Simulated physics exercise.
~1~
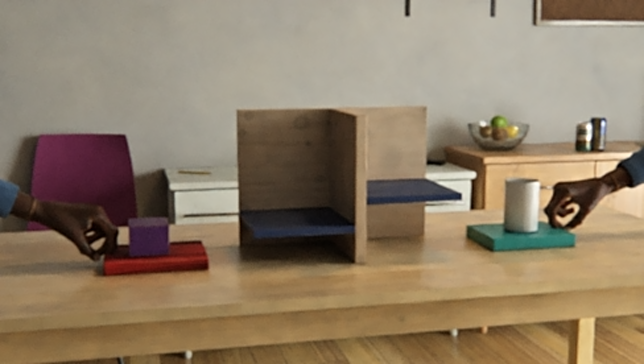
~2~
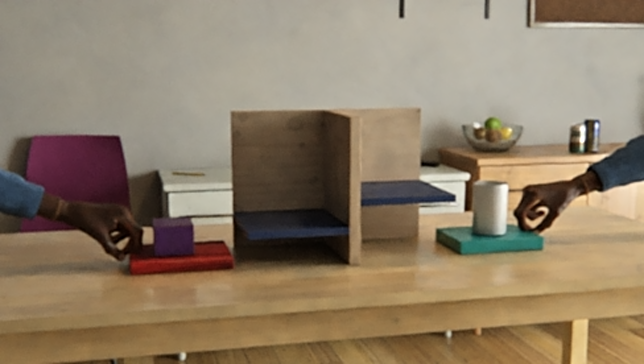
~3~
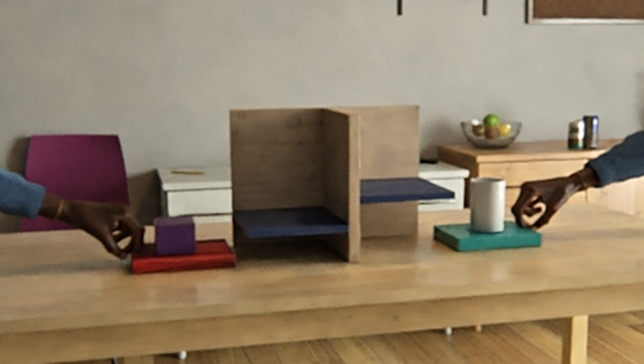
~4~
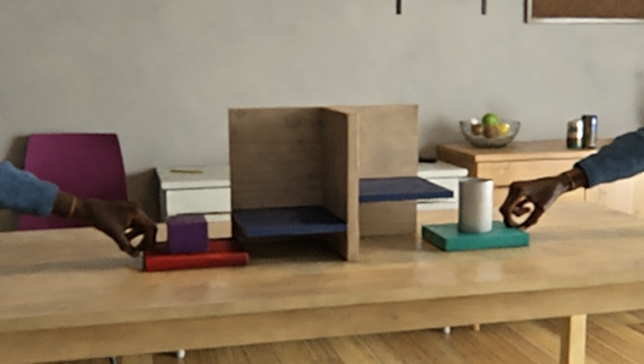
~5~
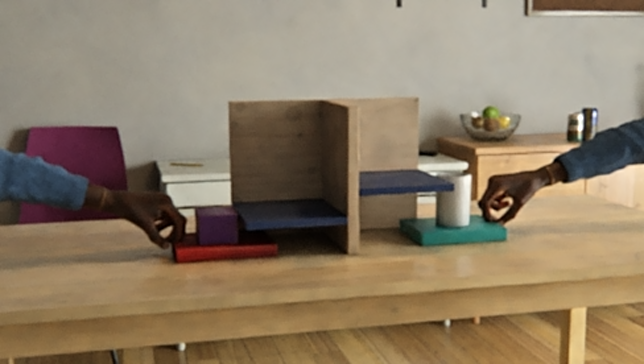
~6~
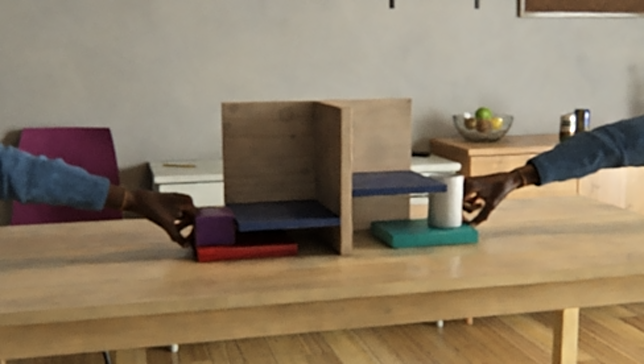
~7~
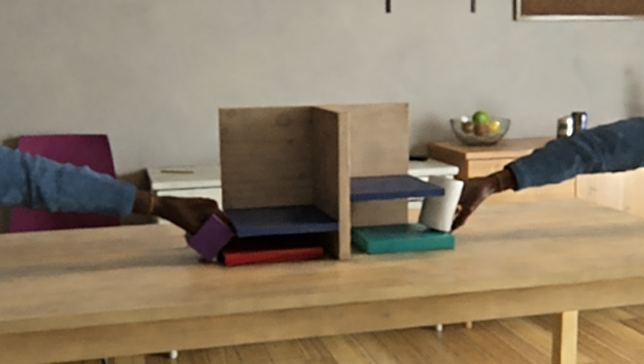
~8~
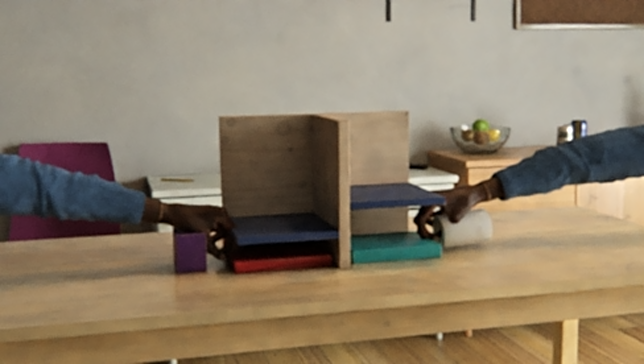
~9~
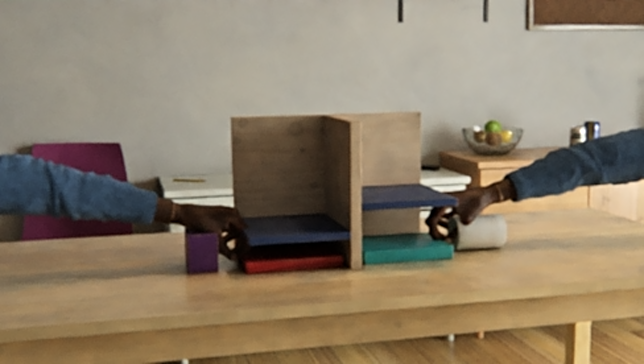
Two hands slide loaded trays inward along a wooden table, seen from the front by a slightly swaying camera, toward a wooden rack with a blue shelf on each side of its upright divider. The left hand pushes a red board carrying a purple block, while the right pushes a turquoise tray holding an upright white beaker. As the trays pass beneath the shelves, the block and beaker catch at the edges, slip back and tip. The trays continue under. Finally, the block rests turned over on the table at left, and the beaker lies on its side at right.
